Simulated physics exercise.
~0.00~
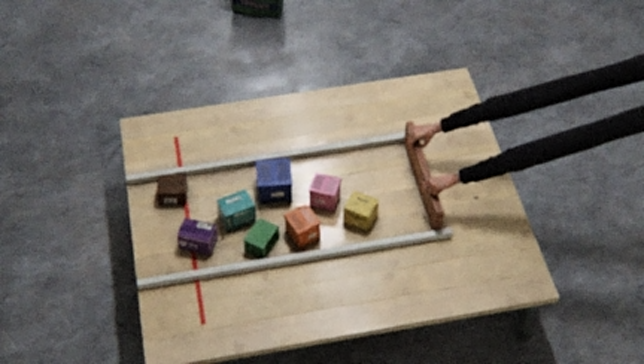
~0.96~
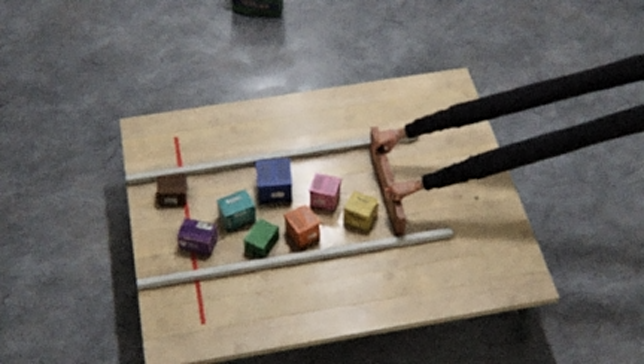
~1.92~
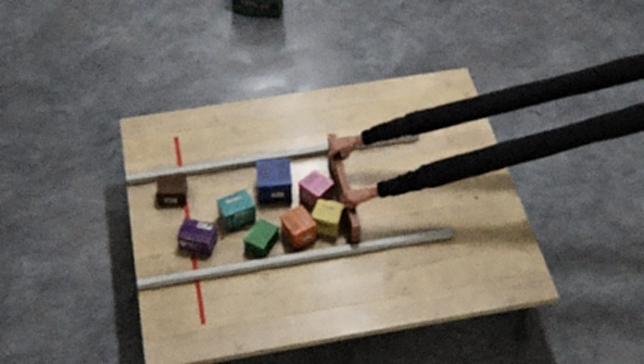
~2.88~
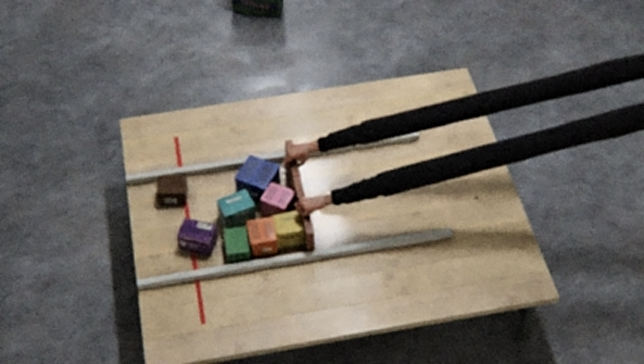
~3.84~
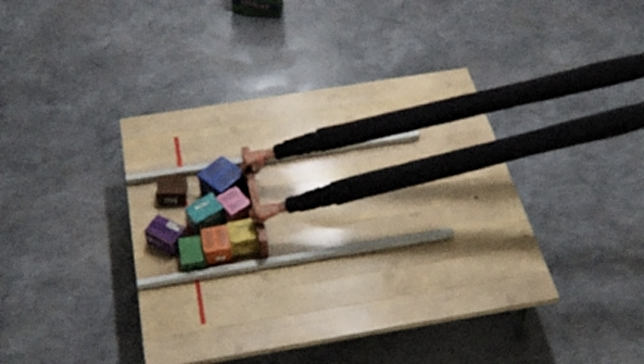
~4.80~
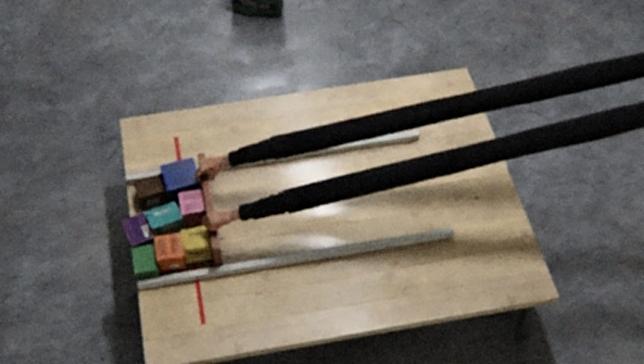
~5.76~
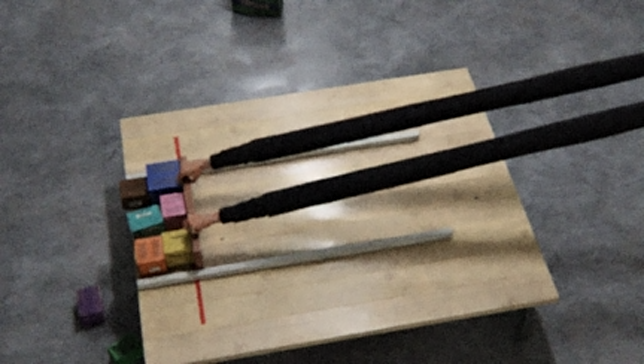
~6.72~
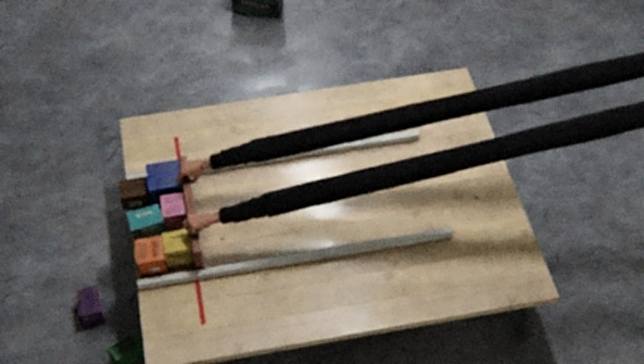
Two black-sleeved arms reach in from the right, holding a reddish-brown plank upright on a pale wooden platform, seen from above at an angle on a grey floor. Between two battens stand eight colourful boxes, with brown and purple at the left near a red tape line, turquoise, blue and green in the middle, and pink, orange and yellow nearer the plank. The hands slide the plank left, gathering yellow and pink, then the others, into a tight cluster. The pack crosses the tape toward the left edge. Purple and green drop to the floor, and the plank stops at the tape with six boxes still aboard.
